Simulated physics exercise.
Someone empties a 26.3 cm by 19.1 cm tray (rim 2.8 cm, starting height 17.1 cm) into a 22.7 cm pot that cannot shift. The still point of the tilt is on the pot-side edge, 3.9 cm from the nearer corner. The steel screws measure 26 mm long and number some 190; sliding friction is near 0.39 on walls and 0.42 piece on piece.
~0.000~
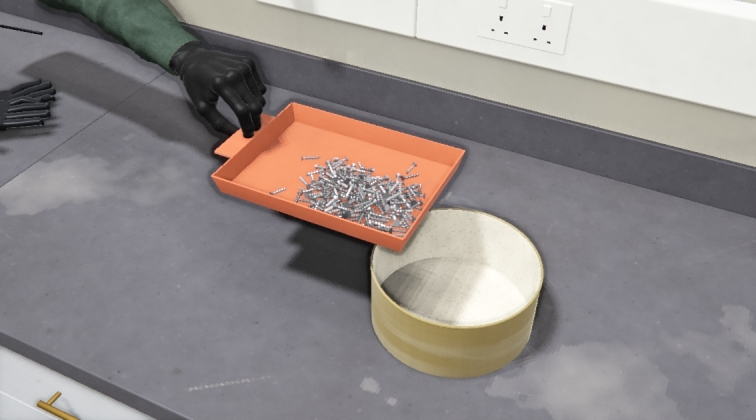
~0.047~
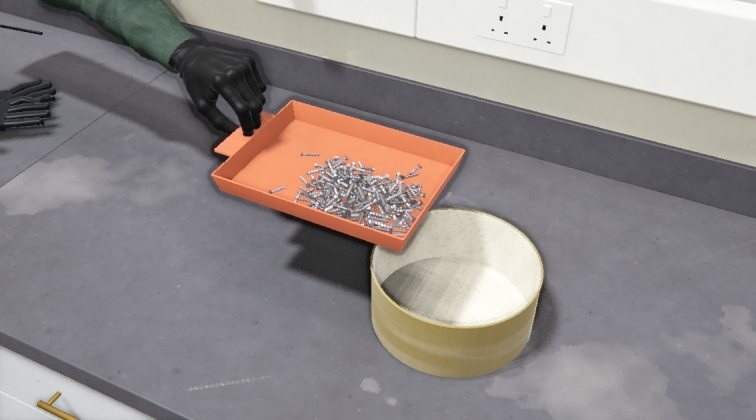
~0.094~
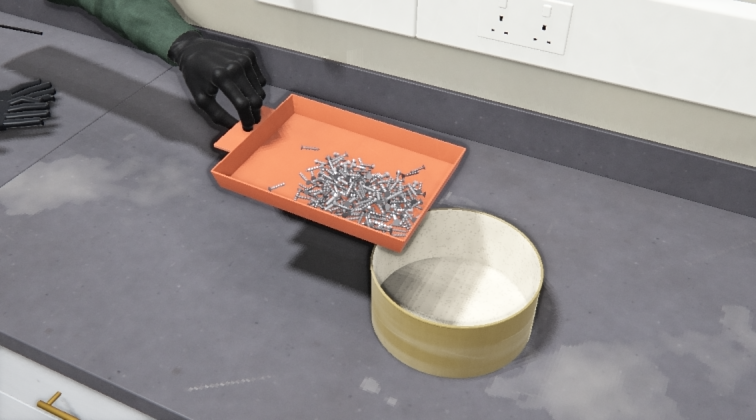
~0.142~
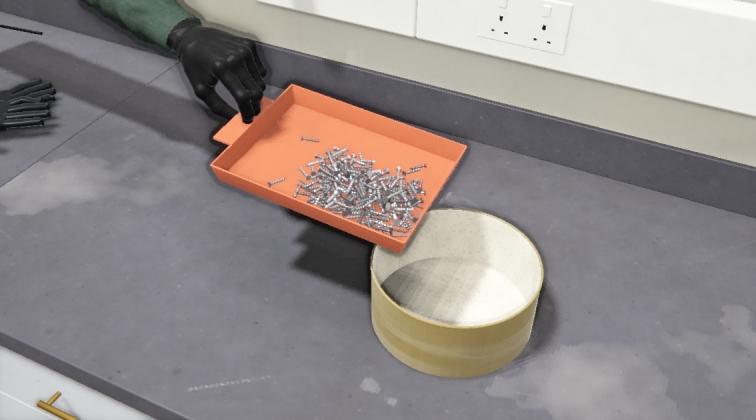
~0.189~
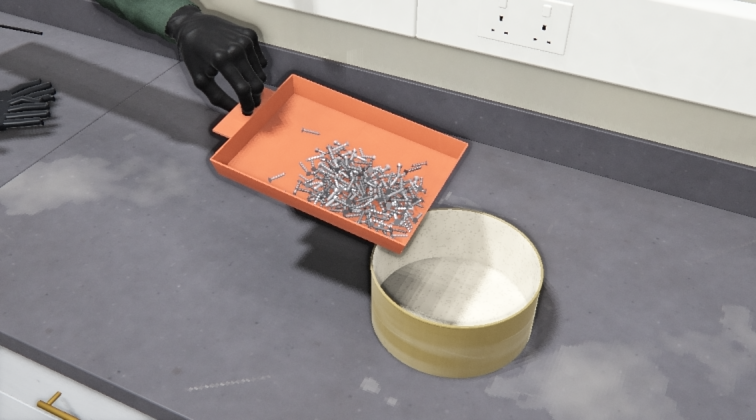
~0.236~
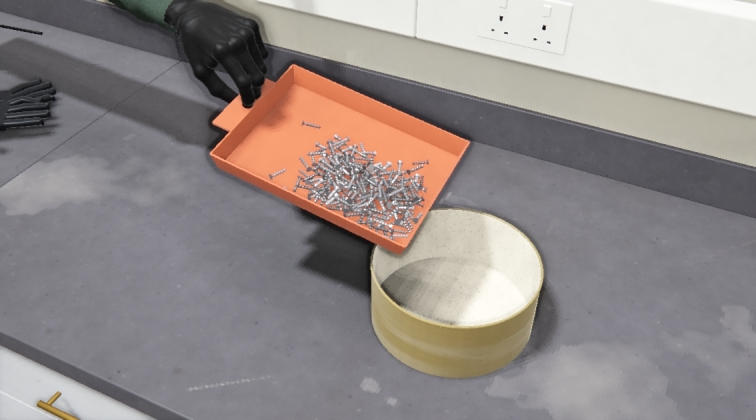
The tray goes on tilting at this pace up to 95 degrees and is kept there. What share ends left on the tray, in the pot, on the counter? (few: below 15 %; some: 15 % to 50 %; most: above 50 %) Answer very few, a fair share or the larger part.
Tray very few, pot the larger part, counter a fair share.
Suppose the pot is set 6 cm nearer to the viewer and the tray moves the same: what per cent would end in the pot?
Then about 100 per cent.
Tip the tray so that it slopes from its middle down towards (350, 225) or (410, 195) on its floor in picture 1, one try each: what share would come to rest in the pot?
About 35 and 100 per cent.
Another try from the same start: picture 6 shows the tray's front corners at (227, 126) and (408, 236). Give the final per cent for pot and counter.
Pot 95, counter 5.
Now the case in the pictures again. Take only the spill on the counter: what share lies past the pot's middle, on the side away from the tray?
About 50 per cent.
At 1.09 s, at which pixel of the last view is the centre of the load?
Around (406, 237).
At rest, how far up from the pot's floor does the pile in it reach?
About 3.0 cm.
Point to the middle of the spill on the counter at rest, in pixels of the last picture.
Around (395, 399).
Then, at 0.75 s, tilt 52 degrees; the tray holds 100 %, the pot 0 %.
After 1.09 s, tilt 78 degrees; the tray holds 90 %, the pot 5 %.
After 1.52 s, tilt 95 degrees; the tray holds 0 %, the pot 60 %.
In the end, at 2.4 s, tray 0 %, pot 65 %, counter 35 %.
